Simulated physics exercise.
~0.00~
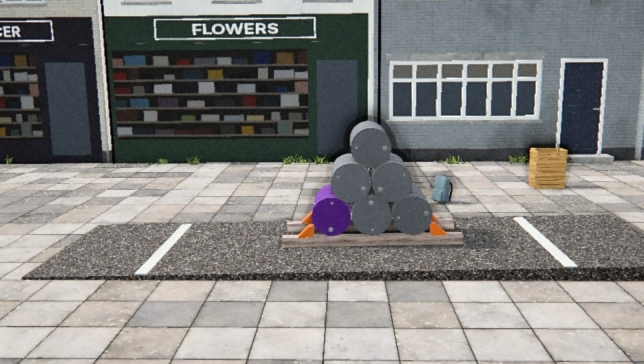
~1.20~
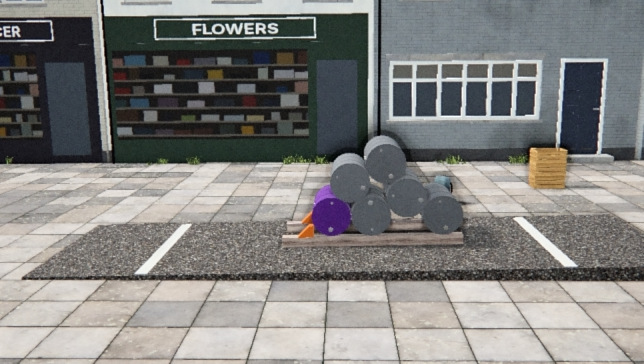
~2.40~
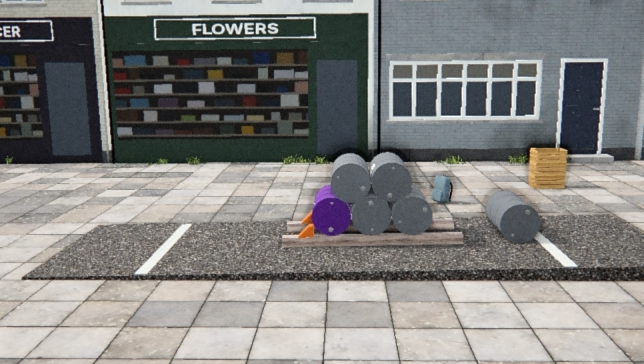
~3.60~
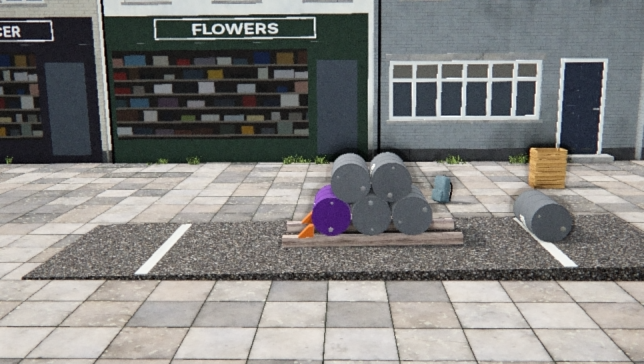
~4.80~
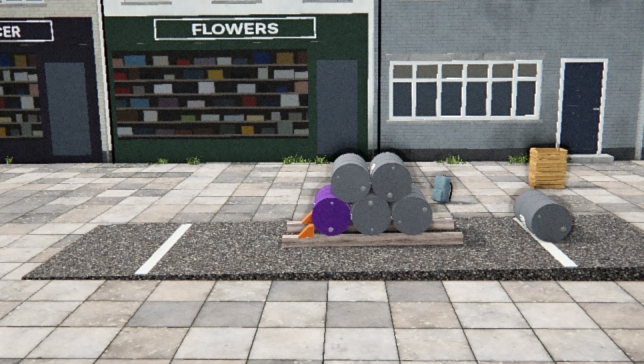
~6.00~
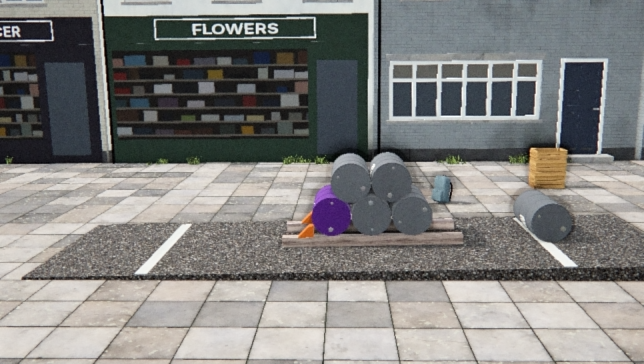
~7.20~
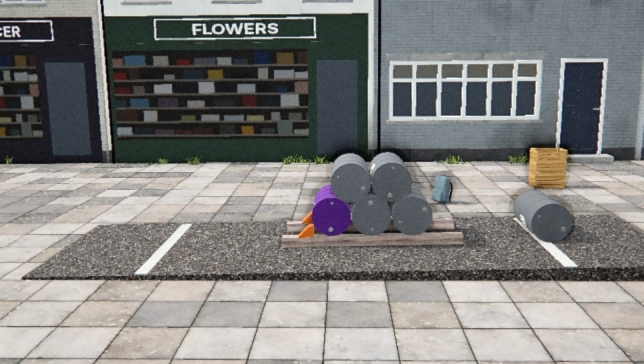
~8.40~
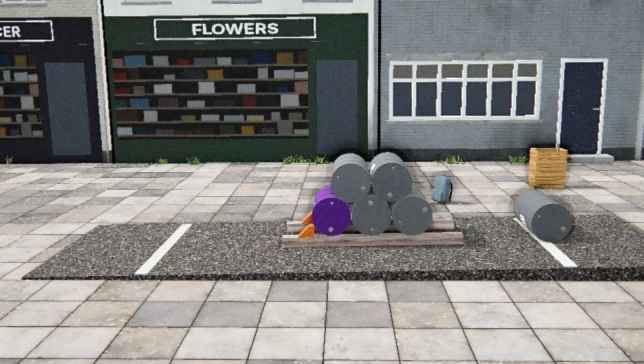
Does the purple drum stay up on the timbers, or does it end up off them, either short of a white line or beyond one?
The purple drum stays up on the timbers, at the lower left of the drums that remain stacked.
In this clip, a stack of grey drums with a purple one at its lower left sits on timbers outside shops. The right orange chock disappears, the stack shifts, and a grey drum rolls off to rest at the right white line, while purple and the others stay on the timbers.
